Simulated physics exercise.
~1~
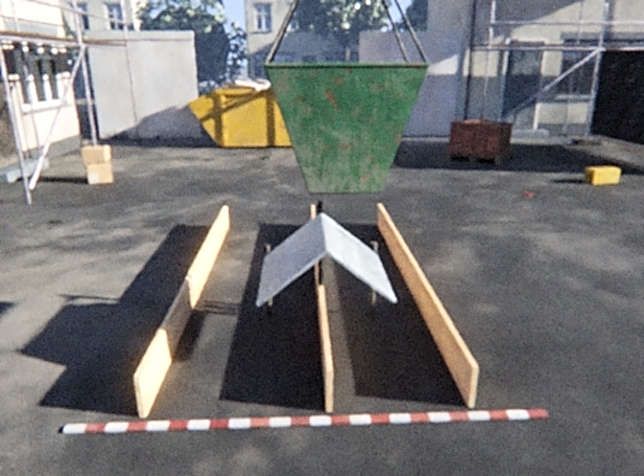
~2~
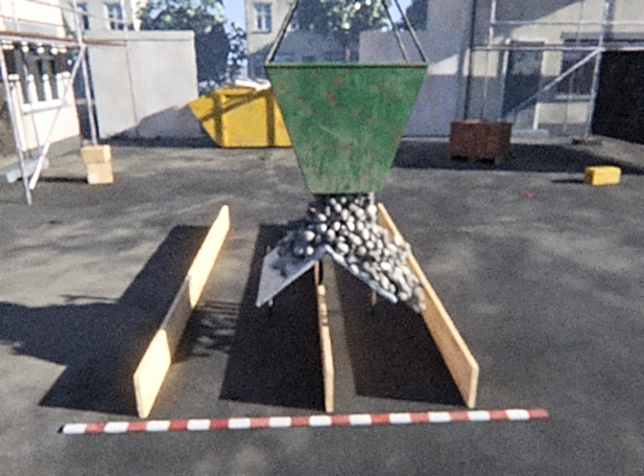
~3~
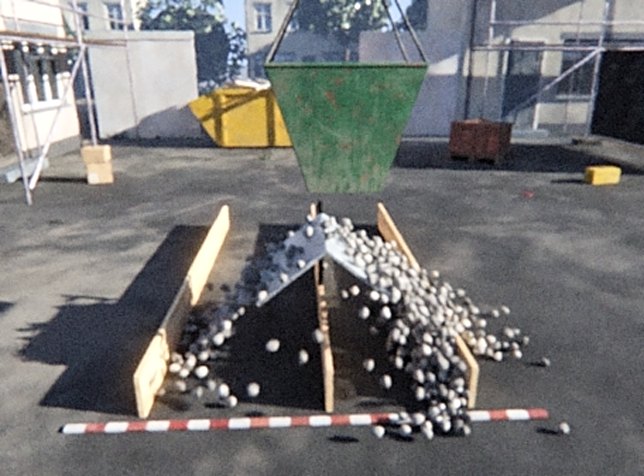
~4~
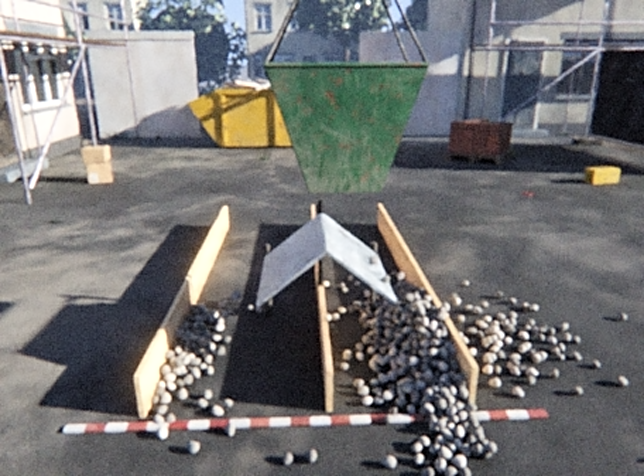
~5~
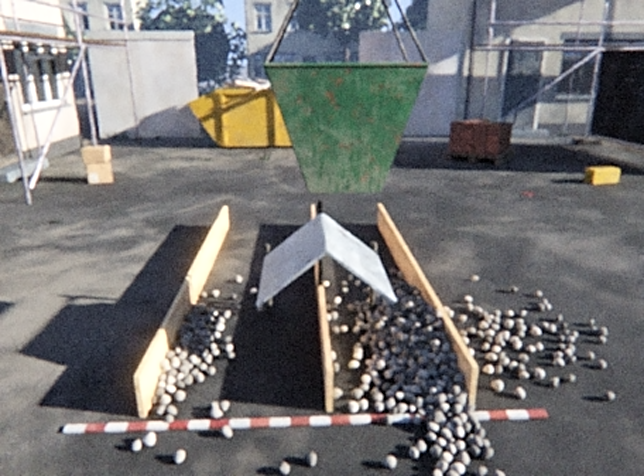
In a paved yard, grey stones poured from a hanging green skip onto a fixed, sloping steel roof and slid down both sides, settling mostly in the right bay, with a smaller heap in the left and some scattered beyond the right board.
